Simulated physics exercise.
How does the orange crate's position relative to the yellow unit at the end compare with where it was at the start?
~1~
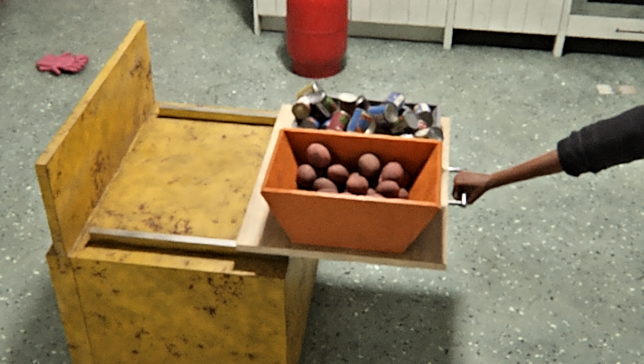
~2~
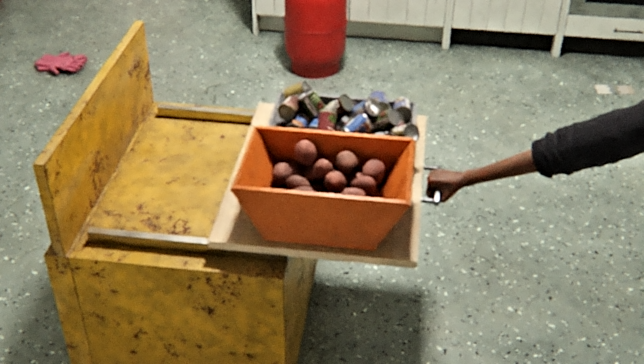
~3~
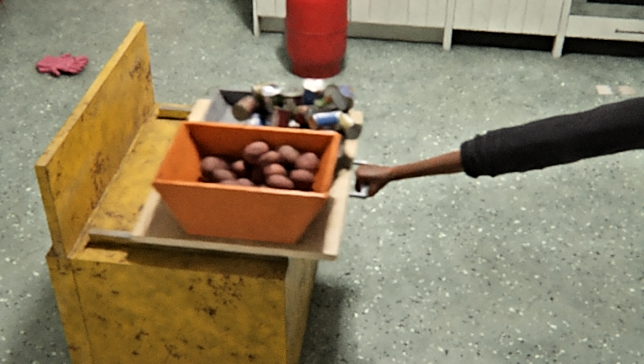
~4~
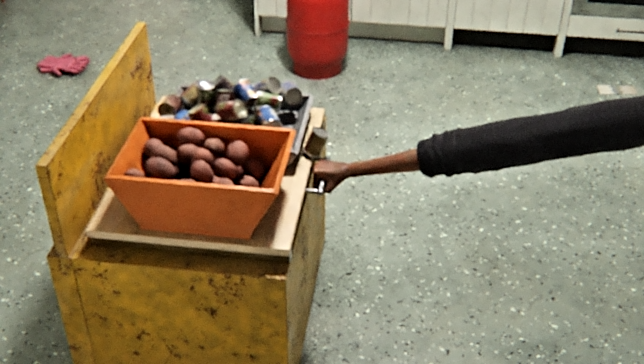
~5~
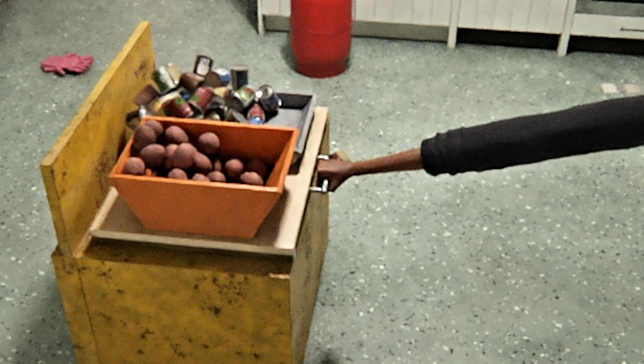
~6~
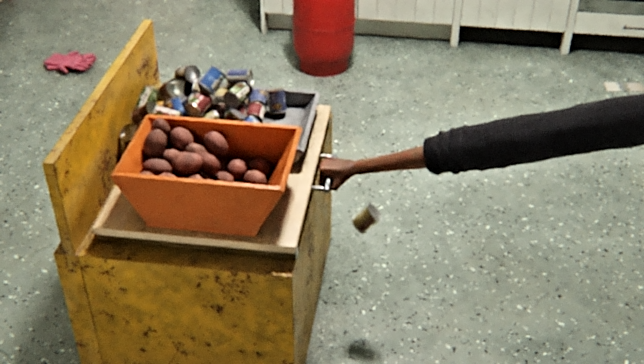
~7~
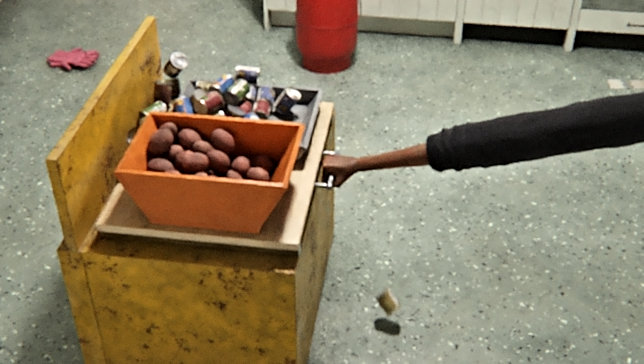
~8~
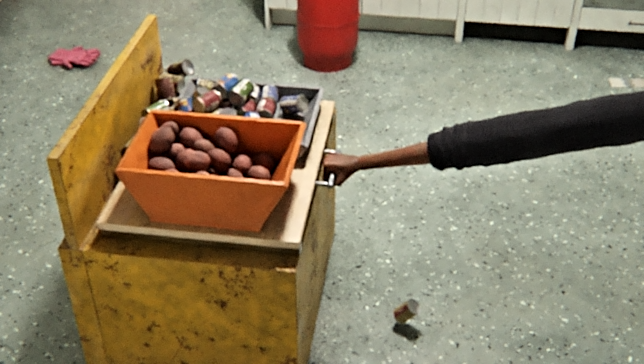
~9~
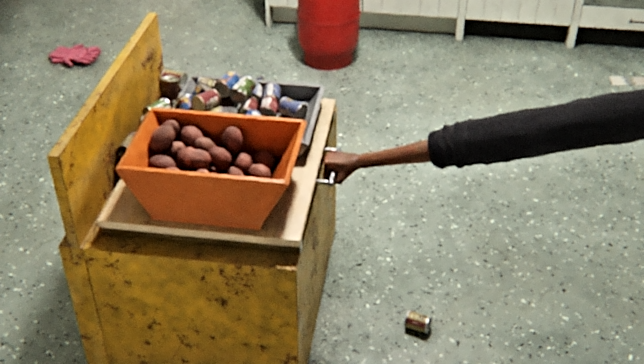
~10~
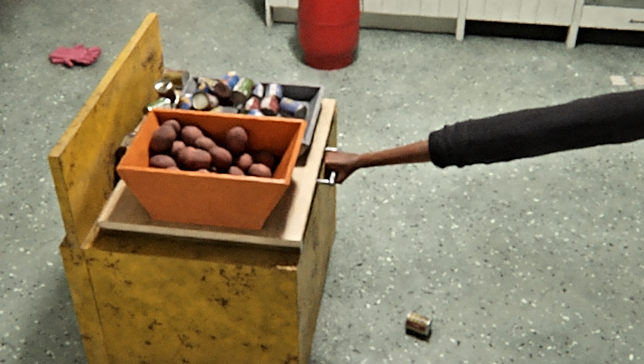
At the start the orange crate was out to the right, beyond the edge of the yellow unit. By the end it was farther left, sitting over the unit near its tall back panel.
A pull-out shelf carrying red potatoes in an orange crate and small tins in a grey one was shoved left into a worn yellow unit by someone's hand; the tins tumbled about, and one dropped to the floor while the potatoes stayed in.
